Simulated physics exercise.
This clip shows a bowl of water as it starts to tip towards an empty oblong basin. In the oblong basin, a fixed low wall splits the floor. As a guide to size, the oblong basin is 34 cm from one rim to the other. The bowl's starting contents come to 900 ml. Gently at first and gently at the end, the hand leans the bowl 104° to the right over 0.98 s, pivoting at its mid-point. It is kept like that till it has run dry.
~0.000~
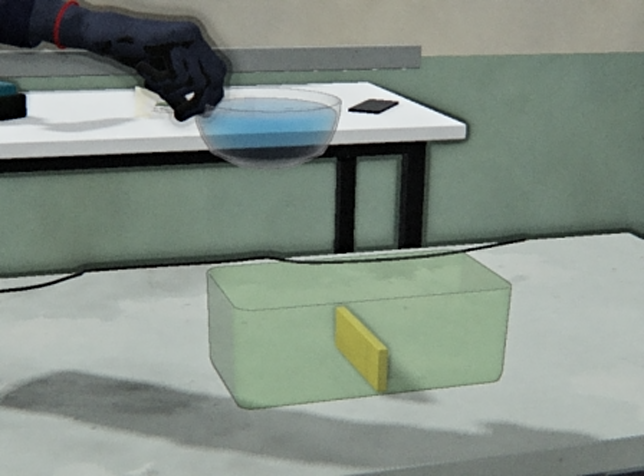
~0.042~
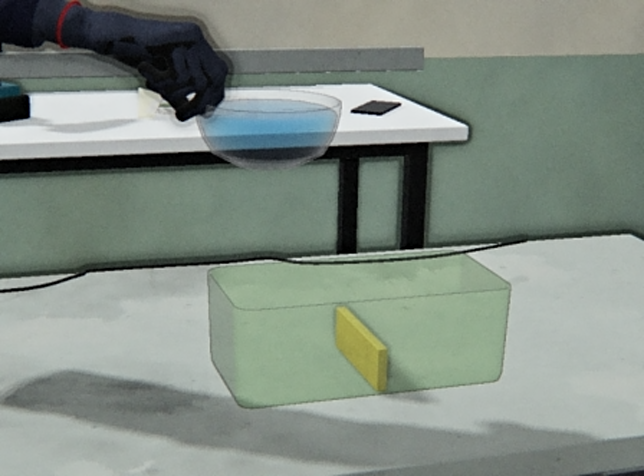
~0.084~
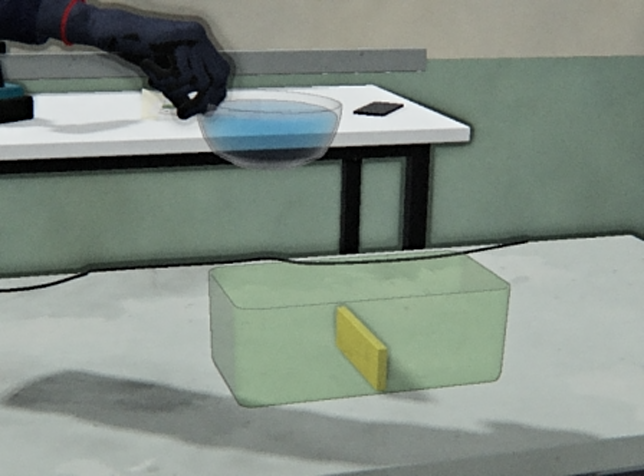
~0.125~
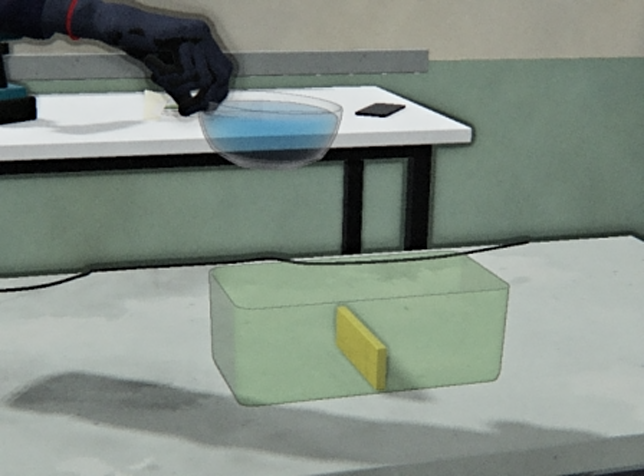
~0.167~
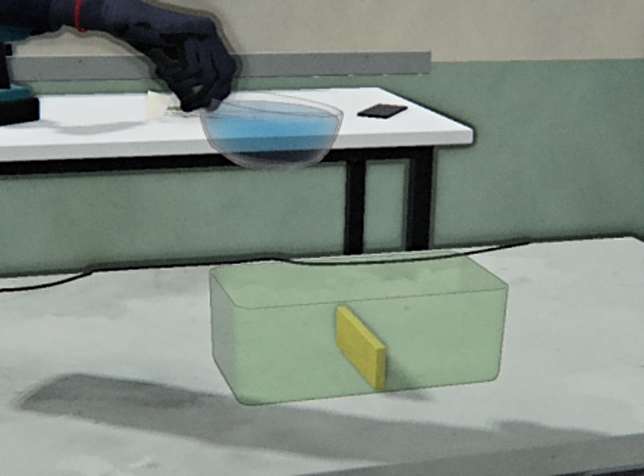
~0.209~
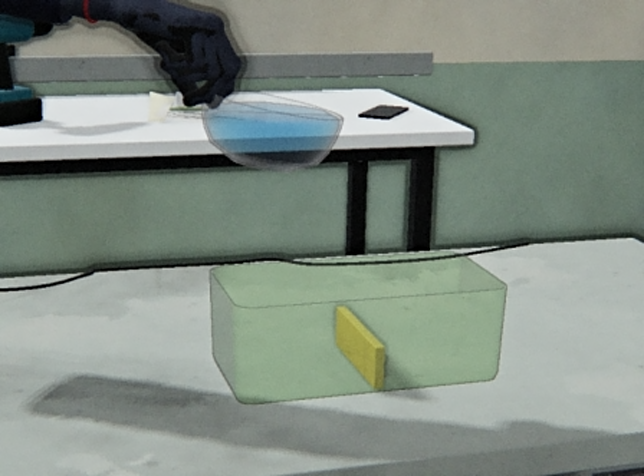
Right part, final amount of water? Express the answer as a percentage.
77 per cent.
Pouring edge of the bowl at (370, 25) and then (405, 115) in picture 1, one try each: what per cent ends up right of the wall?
90 then 85 %.
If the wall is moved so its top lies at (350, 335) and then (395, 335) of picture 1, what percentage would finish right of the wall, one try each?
It comes to 80 per cent, and then 45 per cent.
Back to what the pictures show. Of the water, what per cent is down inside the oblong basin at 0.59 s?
14 %, more or less.
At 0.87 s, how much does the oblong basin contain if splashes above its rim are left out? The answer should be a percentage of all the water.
Near 88 in a hundred.
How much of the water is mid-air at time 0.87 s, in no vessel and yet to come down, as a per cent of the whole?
About 10 percent.
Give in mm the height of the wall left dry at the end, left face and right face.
Left roughly 46 mm; right roughly 24 mm.
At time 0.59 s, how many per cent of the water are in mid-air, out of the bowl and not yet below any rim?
It comes to roughly 46 per cent.
After 0.59 s the tilt is 68° and 39 per cent is still to pour, 1 is left of the wall and 14 right of it.
After 0.87 s the tilt is 101° and 2 per cent is still to pour, 13 is left of the wall and 76 right of it.
After 1.16 s the tilt is 104° and 0 per cent is still to pour, 22 is left of the wall and 77 right of it.
After 1.48 s the tilt is 104° and 0 per cent is still to pour, 22 is left of the wall and 77 right of it.
In the end 22 per cent lies left of the wall, 77 right of it and 1 outside.
